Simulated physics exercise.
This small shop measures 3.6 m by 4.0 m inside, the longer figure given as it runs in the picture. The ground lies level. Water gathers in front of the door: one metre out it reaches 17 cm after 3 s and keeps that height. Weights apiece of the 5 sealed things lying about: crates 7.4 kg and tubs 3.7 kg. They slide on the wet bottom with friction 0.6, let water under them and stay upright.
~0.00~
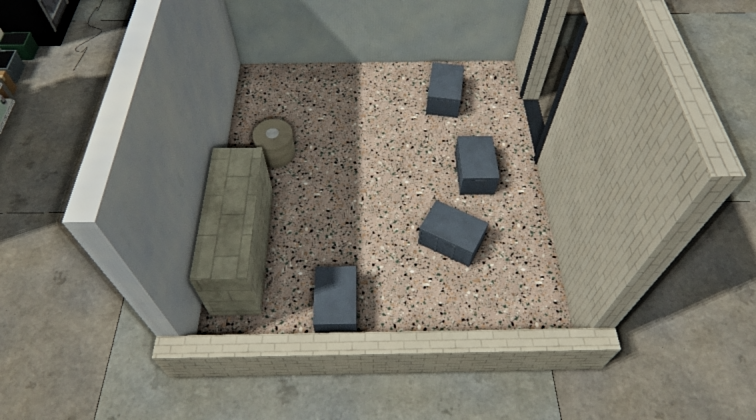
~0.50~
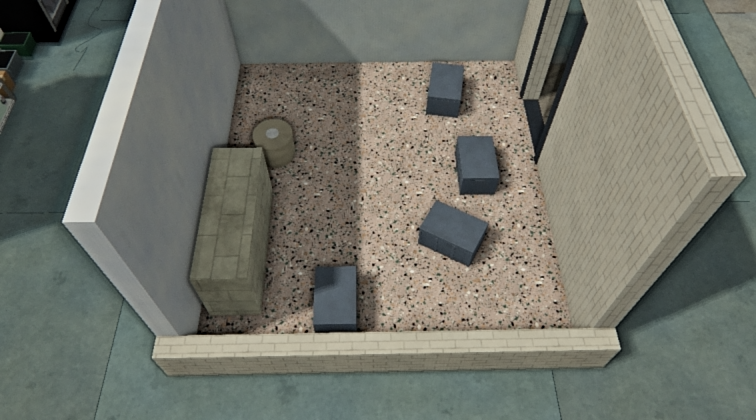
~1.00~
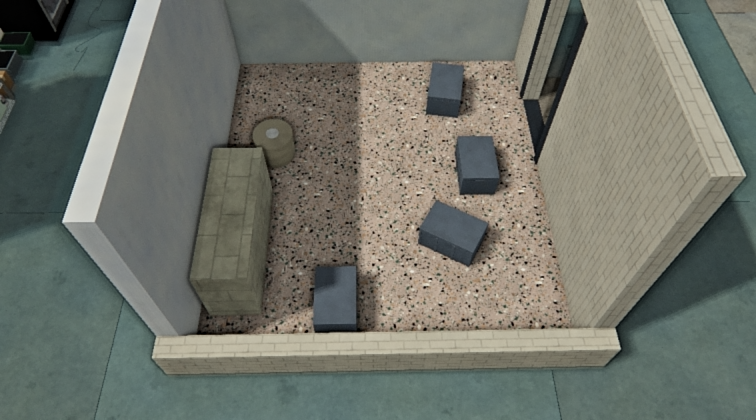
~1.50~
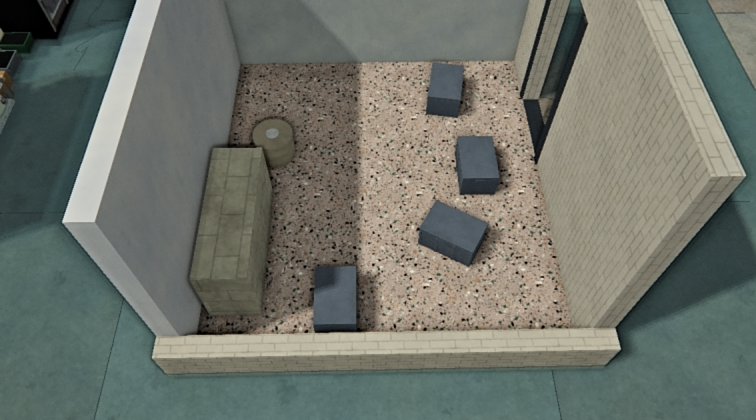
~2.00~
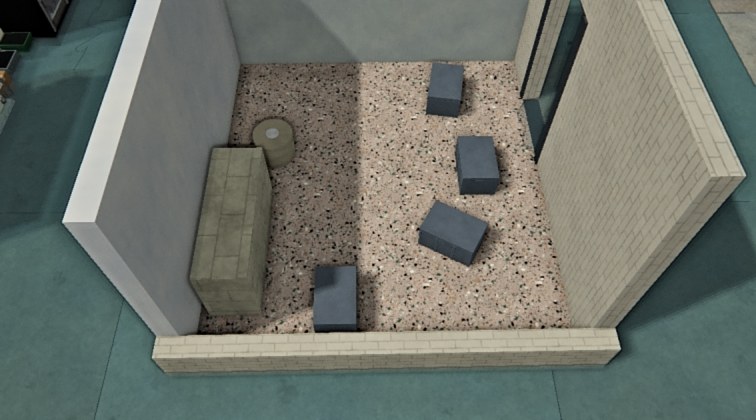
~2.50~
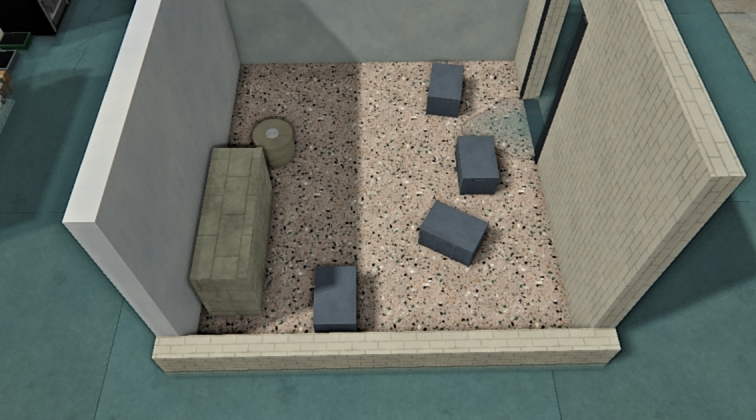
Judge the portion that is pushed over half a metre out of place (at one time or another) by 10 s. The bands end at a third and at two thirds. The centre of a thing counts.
That comes to between one and two thirds.
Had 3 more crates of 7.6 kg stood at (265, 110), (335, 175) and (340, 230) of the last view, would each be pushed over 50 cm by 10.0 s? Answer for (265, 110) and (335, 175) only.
In turn: Over, over.
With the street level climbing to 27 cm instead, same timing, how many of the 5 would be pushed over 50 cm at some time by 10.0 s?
In that case 4 of them.
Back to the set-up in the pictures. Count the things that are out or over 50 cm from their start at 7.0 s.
2 of them.
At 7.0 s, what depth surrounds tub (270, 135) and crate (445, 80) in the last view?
Roughly 8 and 9 cm.
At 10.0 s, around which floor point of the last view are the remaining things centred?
Near (358, 210).
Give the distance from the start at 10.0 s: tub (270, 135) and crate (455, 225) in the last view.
In that order: 40 cm, 0 cm.
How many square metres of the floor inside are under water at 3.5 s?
Roughly 2.5 m2.
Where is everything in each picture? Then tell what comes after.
The first frame shows a crate at (446, 81) rests on the ground; a crate at (454, 225) rests on the ground; water covers 0.0 m2; 0 of 5 have shifted.
The second frame shows a crate at (446, 81), on the bottom; a crate at (454, 225), on the bottom; water covers 0.0 m2; 0 of 5 have shifted.
The third frame shows a crate at (446, 81) rests on the ground; a crate at (454, 225), on the bottom; water covers 0.0 m2; 0 of 5 have shifted.
The fourth frame shows a crate at (446, 81), on the bottom; a crate at (454, 225), on the bottom; water covers 0.0 m2; 0 of 5 have shifted.
The fifth frame shows a crate at (446, 81), on the bottom; a crate at (454, 225) rests on the ground; 0.0 m2 under water; 0 of 5 have shifted.
The sixth frame shows a crate at (446, 81), on the bottom; a crate at (454, 225), on the bottom; 0.5 m2 under water; 0 of 5 have shifted.
After 3.5 s 0 of 5 are over 50 cm from their spots; 0 afloat.
After 4.5 s 2 of 5 are over 50 cm from their spots; 0 afloat.
After 7.0 s 2 of 5 are over 50 cm from their spots; 2 afloat.
After 10.0 s 2 of 5 are over 50 cm from their spots, and 2 have been at some point; 3 afloat.
